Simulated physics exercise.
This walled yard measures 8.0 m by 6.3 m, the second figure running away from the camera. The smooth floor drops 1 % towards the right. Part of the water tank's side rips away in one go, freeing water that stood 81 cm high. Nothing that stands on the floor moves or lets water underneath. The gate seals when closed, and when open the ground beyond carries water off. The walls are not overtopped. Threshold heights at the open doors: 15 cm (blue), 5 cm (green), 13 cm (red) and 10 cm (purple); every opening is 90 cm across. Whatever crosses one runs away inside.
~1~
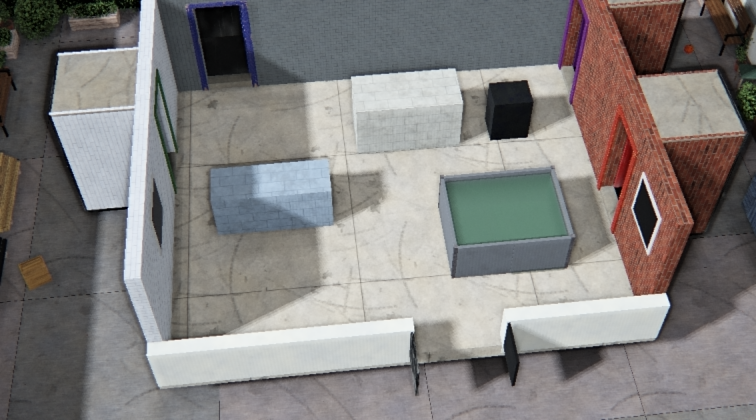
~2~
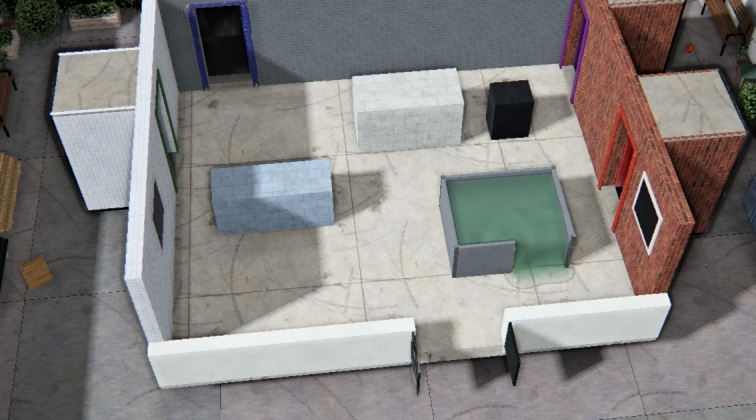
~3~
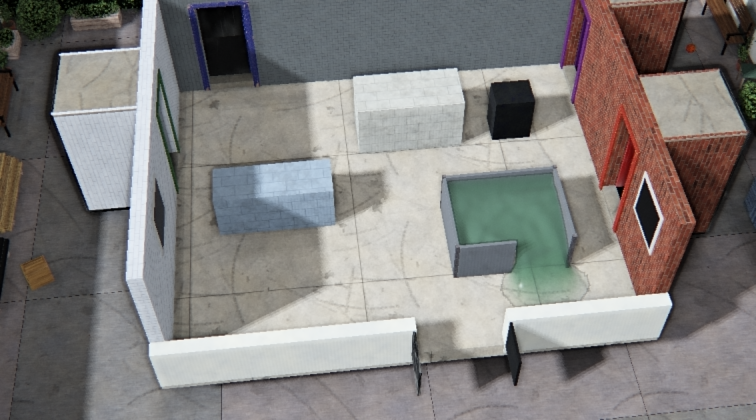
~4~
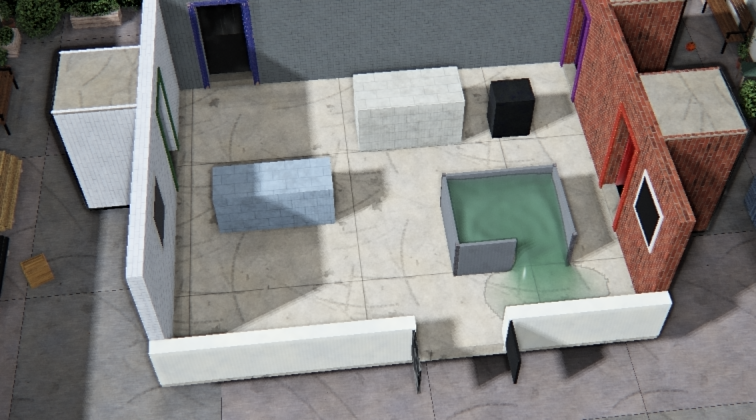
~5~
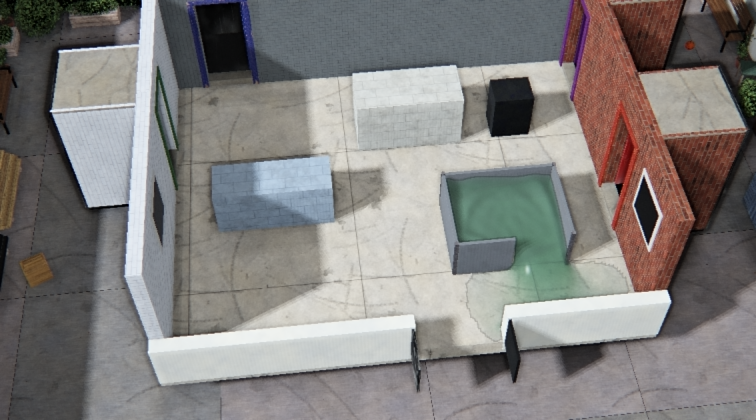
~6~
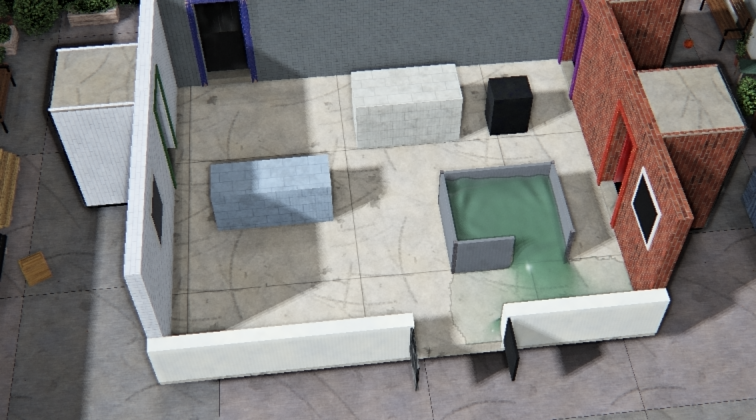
In a walled yard with pale blue, white and black blocks, a grey-sided tank of green water stands still until part of its front side opens, and the water pours through the gap and spreads across the floor behind the low front wall.
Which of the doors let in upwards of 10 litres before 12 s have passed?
The water let in: At the blue door it does not reach the limit; at the green door it keeps below the limit; at the red door it does not reach the limit; at the purple door it exceeds the limit.
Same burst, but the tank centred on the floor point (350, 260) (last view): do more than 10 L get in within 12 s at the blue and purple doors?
Then: Blue not over, purple under.
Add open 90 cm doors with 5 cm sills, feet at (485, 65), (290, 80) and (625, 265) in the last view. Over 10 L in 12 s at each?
In that order: Past it, not over, past it.
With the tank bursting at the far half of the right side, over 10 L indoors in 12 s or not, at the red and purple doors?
Then: Red past it, purple over.
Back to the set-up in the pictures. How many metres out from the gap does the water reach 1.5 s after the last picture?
Roughly 4.8 m.
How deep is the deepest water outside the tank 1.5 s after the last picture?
About 44 cm.
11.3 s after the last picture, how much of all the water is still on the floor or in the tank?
About 86 per cent.
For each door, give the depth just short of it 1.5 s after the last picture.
Depths in cm: Blue 0, green 0, red 8, purple 0.
Then, 0.7 s after the last picture water covers 10 % of the floor and is deepest (70 cm) near (630, 315); blue door not reached, green door not reached, red door not reached, purple door not reached.
Then, 1.5 s after the last picture water covers 25 % of the floor and is deepest (44 cm) near (630, 315); blue door not reached, green door not reached, red door 8 cm at the sill, 0 L in, purple door not reached.
Then, 2.8 s after the last picture water covers 50 % of the floor and is deepest (33 cm) near (558, 60); blue door not reached, green door not reached, red door 9 cm at the sill, 0 L in, purple door 7 cm at the sill, 0 L in.
Then, 6.3 s after the last picture water covers 85 % of the floor and is deepest (16 cm) near (562, 72); blue door not reached, green door 2 cm at the sill, 0 L in, red door 5 cm at the sill, 0 L in, purple door 15 cm at the sill, 63 L in.
Then, 11.3 s after the last picture water covers 100 % of the floor and is deepest (10 cm) near (560, 66); blue door 6 cm at the sill, 0 L in, green door 5 cm at the sill, 0 L in, red door 3 cm at the sill, 0 L in, purple door 9 cm at the sill, 80 L in.
